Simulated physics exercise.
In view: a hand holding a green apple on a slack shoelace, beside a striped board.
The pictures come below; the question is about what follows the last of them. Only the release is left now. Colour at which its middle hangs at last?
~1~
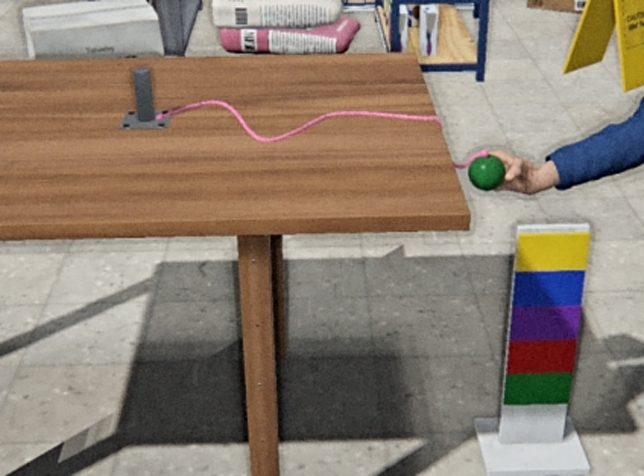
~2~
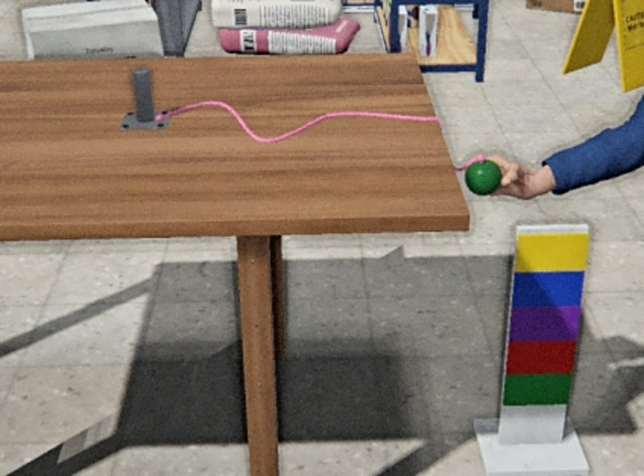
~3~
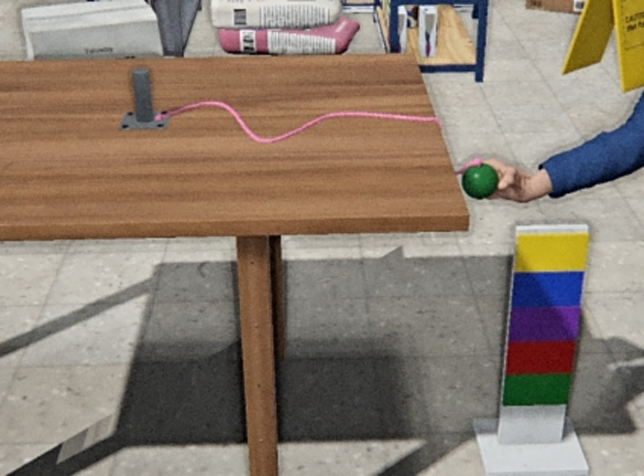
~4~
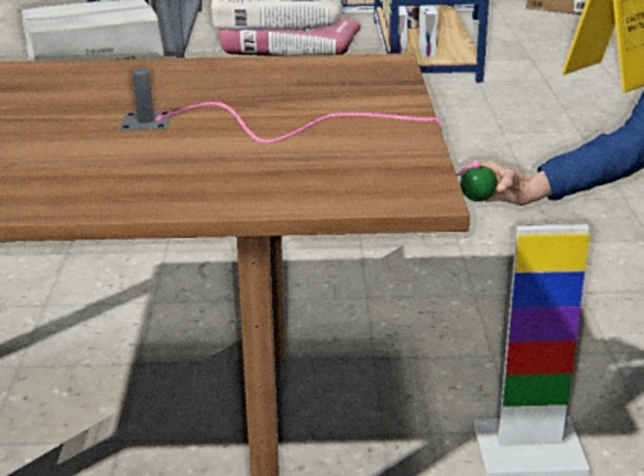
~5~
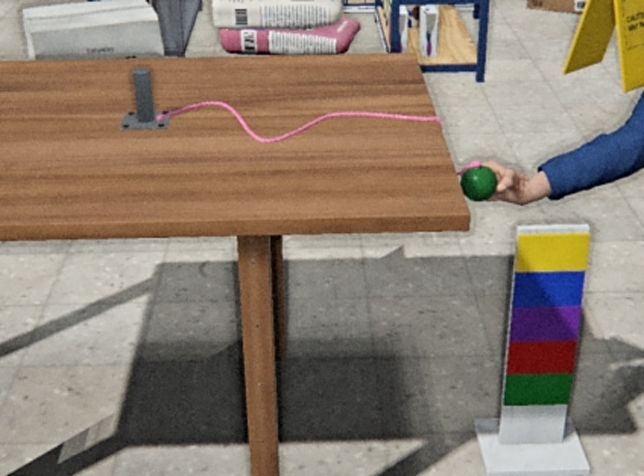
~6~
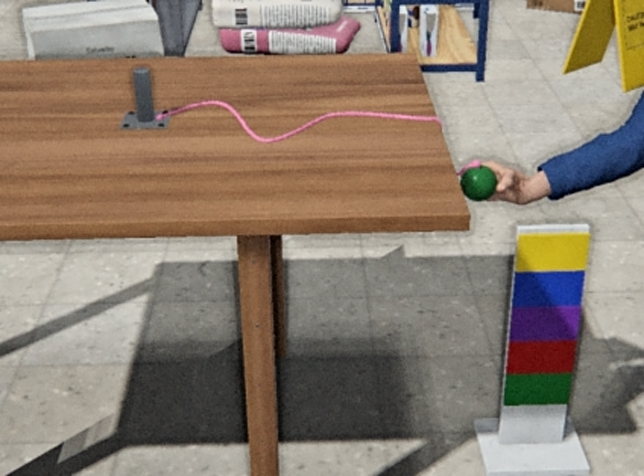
The purple one.
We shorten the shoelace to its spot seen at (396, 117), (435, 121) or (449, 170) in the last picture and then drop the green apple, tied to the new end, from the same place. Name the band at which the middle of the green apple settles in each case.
Each try in turn: Higher than all five; yellow; blue.
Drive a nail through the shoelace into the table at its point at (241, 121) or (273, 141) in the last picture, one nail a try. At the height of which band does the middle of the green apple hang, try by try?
Blue, then yellow.
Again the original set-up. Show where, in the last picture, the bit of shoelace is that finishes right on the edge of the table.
Pixel (327, 117) or thereabouts.
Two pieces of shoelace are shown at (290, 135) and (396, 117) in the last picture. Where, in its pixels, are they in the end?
Near (380, 118) and (438, 188).
Soon after, apple near (464, 324); level with purple.
Then, apple near (401, 301); level with purple.
Further on, apple near (443, 314); level with purple.
At rest, apple near (432, 312); level with purple. The shoelace holds its middle at purple.
